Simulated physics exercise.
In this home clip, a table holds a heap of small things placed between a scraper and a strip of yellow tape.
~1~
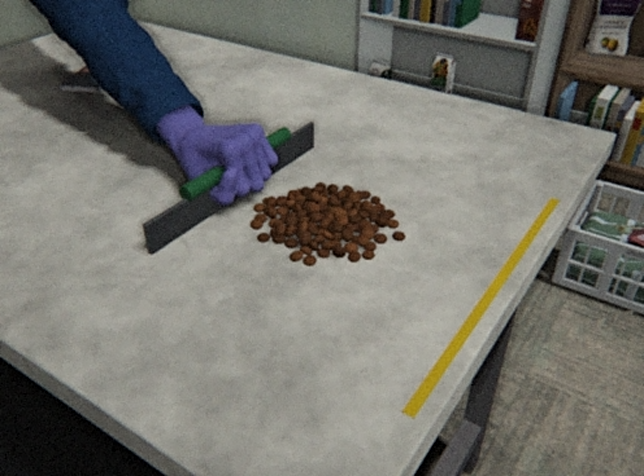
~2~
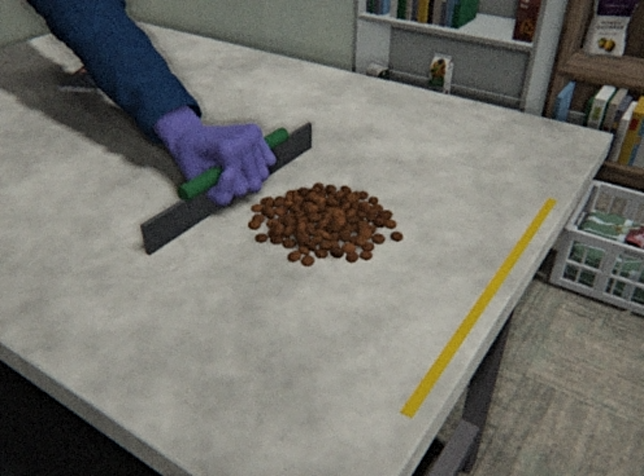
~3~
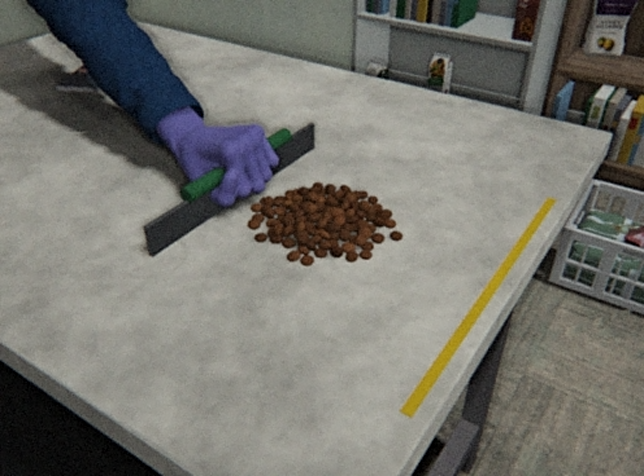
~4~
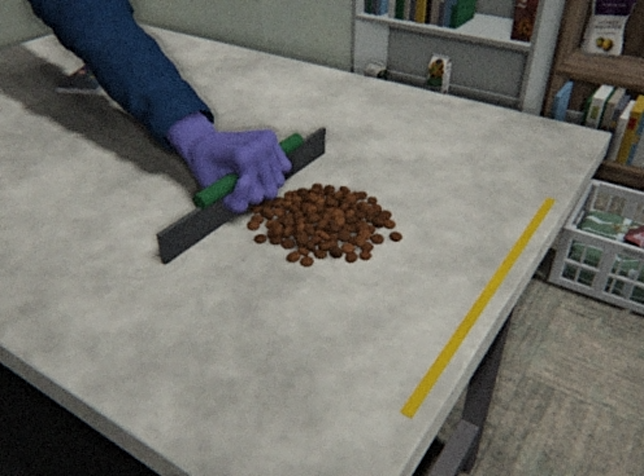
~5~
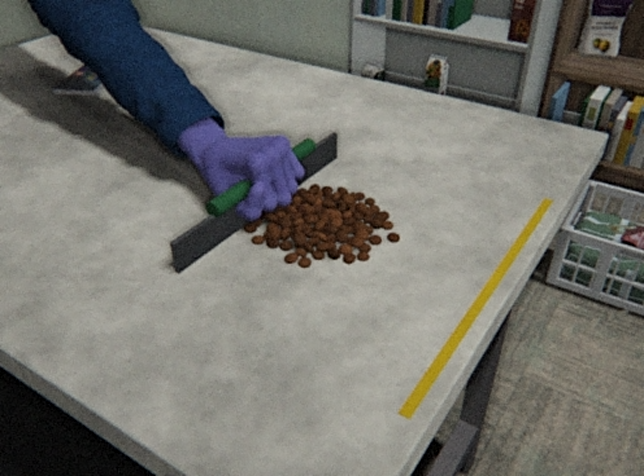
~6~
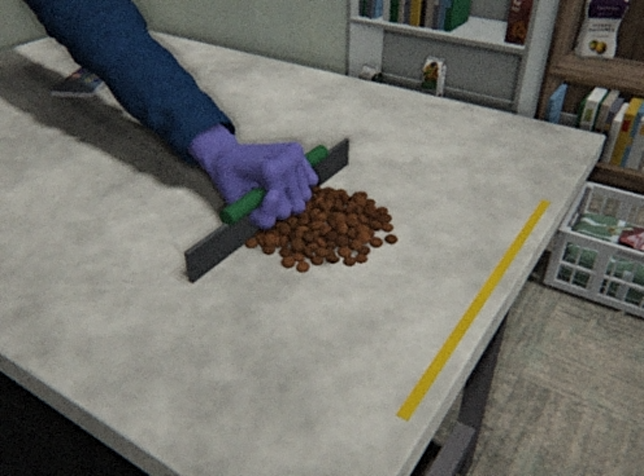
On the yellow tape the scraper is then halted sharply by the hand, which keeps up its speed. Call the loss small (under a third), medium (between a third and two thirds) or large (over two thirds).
Large.
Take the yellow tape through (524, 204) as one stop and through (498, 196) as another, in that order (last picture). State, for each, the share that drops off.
70 % and 30 %.
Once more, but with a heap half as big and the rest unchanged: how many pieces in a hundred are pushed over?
Count per hundred: Around 80.
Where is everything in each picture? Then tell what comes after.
Scraper near (161, 229), at rest; yellow tape near (550, 207), right by the edge; edge at (513, 297); the heap near (330, 218), bits of dog kibble, in the first frame.
Scraper near (159, 230), at rest, in the second frame.
Scraper near (162, 231); the heap near (328, 218), in the third frame.
Scraper near (175, 239), in the fourth frame.
Scraper near (189, 247); the heap near (325, 220), a little pushed along, in the fifth frame.
Scraper near (202, 256); yellow tape near (541, 209); edge at (506, 299); the heap near (332, 226), near two thirds pushed along, in the sixth frame.
Shortly afterwards, scraper still moving, near (382, 223); heap all on the table, its front near (456, 295).
Next, scraper stopped at the yellow tape; heap the bulk over the edge.
In the end, scraper stopped at the yellow tape; heap the bulk over the edge.
